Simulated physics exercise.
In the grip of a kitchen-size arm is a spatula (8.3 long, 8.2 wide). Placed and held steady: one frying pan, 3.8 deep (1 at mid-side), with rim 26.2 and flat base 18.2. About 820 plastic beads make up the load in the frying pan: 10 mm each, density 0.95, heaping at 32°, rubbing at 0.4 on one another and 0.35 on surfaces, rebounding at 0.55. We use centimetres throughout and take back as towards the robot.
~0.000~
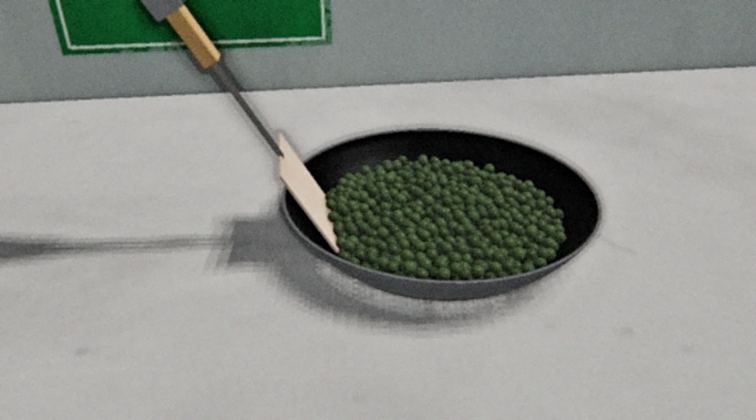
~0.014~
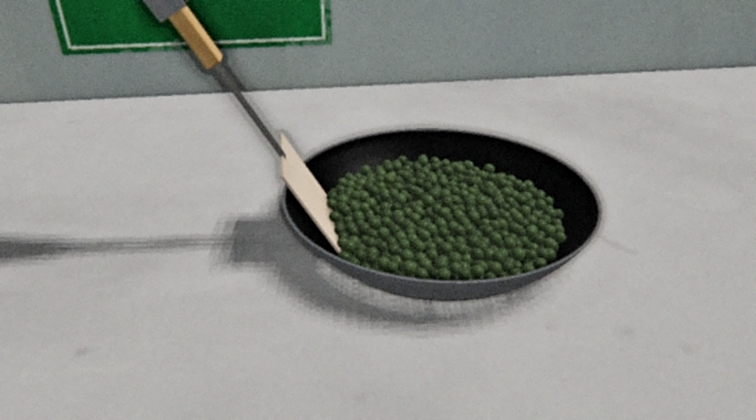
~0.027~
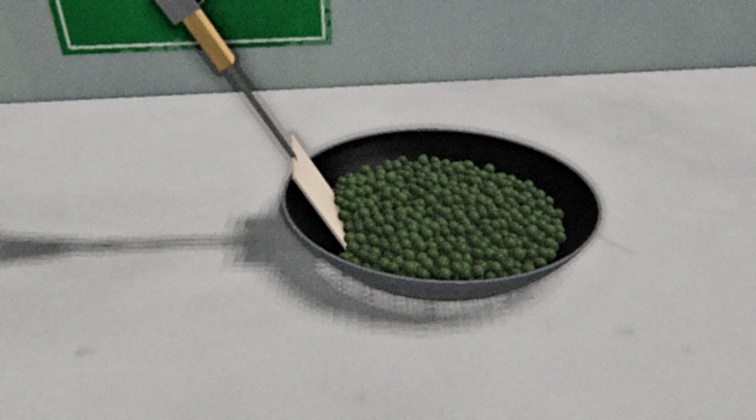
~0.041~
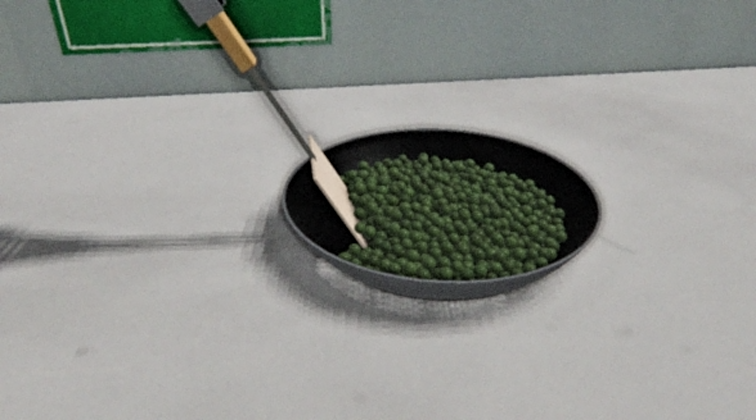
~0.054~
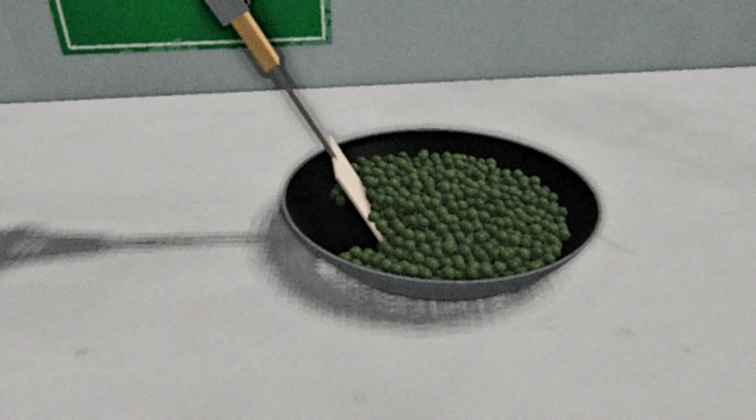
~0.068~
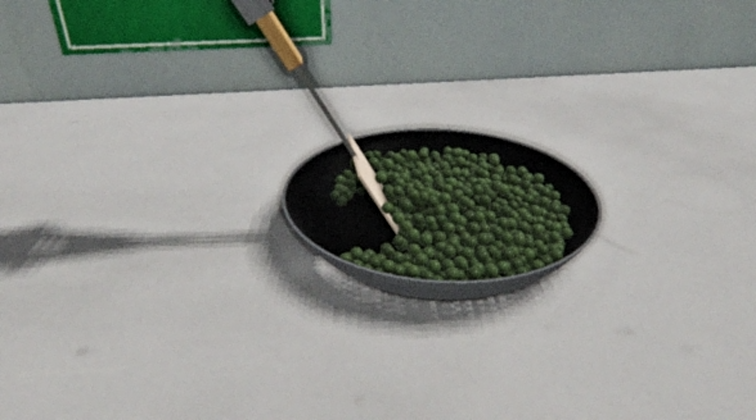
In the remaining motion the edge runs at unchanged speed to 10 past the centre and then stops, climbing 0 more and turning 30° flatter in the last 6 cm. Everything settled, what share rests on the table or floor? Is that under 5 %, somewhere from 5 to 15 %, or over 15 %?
It is over 15 %.
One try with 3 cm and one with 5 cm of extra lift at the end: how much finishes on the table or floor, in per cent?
It works out to some 30 per cent for the first setting and some 25 per cent for the second.
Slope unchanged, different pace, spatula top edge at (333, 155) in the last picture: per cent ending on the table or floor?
Expect about 20 per cent there.
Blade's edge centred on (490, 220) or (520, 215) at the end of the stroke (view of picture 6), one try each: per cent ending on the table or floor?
First try about 5 percent, second about 10 percent.
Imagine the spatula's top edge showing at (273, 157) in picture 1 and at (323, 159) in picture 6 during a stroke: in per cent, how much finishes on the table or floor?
15 per cent.
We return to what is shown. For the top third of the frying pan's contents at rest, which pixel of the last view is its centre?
Roughly (535, 196).
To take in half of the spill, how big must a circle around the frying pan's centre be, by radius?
About 24 centimetres.
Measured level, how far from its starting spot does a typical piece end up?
Some 5 cm.
After 0.10 s, sloping 61°, highest piece 7 above the table; 817 in the frying pan.
After 0.14 s, sloping 54°, highest piece 8 above the table; 817 in the frying pan.
After 0.36 s, sloping 31°, highest piece 8 above the table; 607 in the frying pan, 196 on the table or floor, 14 on the blade or in flight.
After 1.41 s, sloping 31°, highest piece 5 above the table; 606 in the frying pan, 211 on the table or floor.
At rest, 606 in the frying pan, 211 on the table or floor. That is 26 % on the table or floor.
